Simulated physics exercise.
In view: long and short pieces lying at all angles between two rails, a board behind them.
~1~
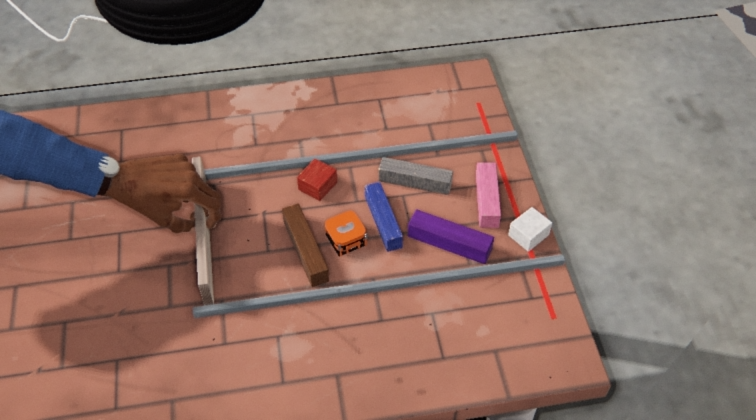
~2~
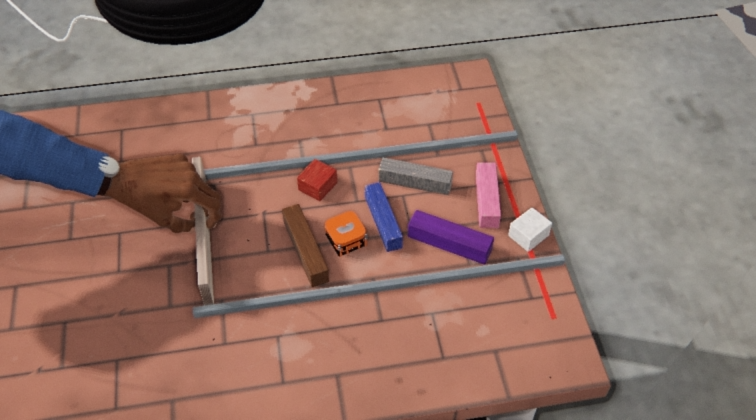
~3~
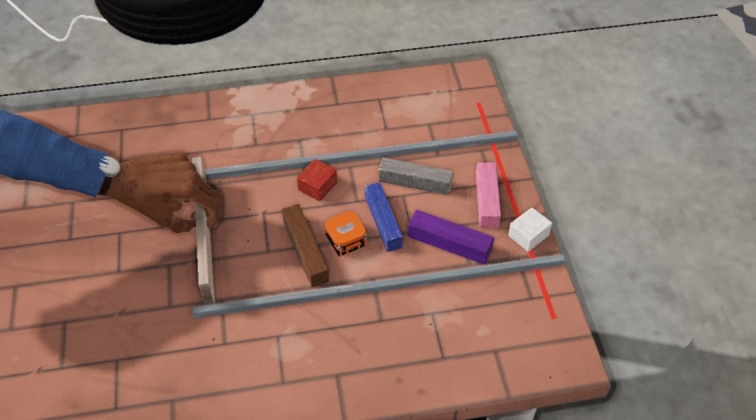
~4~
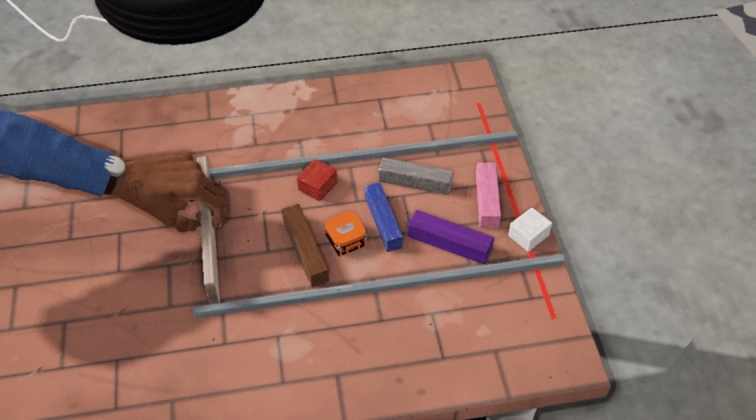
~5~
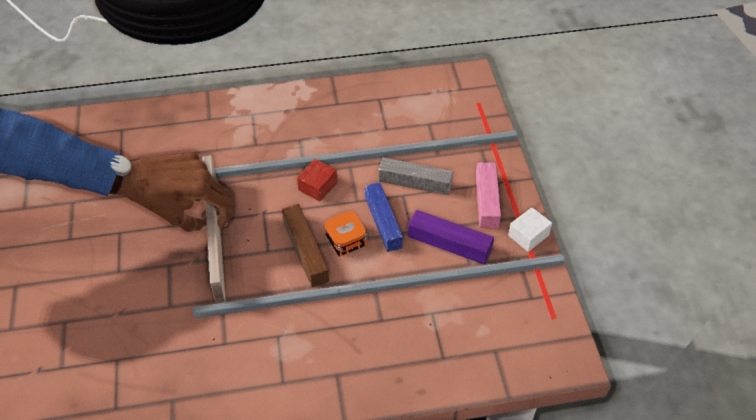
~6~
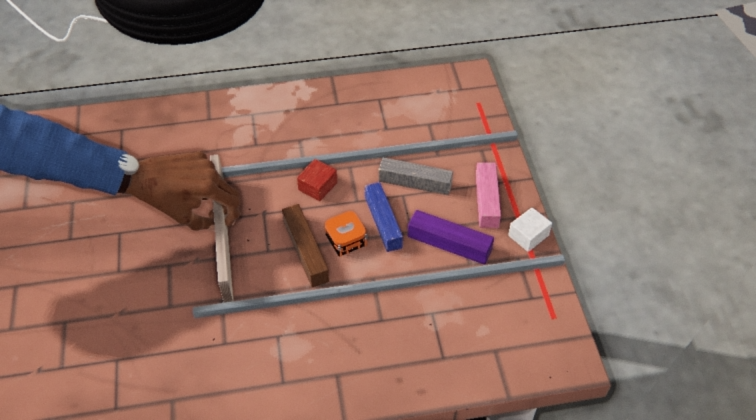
A hand slides a board slightly right between two rails behind unmoving coloured blocks.
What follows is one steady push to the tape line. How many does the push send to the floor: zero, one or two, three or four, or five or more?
In the end the number that fall off is five or more.
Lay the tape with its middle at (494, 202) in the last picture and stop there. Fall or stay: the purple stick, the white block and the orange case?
The purple stick goes over; the white block comes down; the orange case does not fall.
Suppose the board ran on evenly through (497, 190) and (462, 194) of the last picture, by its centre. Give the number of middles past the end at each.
Place by place, 5 and 3.
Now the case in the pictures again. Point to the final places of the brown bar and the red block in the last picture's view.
The brown bar at (529, 214), the red block at (510, 147).
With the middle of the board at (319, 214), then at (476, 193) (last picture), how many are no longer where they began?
By then 3, and 8.
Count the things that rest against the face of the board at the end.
The number is 2.
Soon after, none off yet; white block at rest near (530, 229); pink bar at rest near (488, 195); purple stick moving near (460, 237).
At rest, the number that fall off is five or more; fallen, orange case, blue bar, grey bar, purple stick, pink bar and white block.
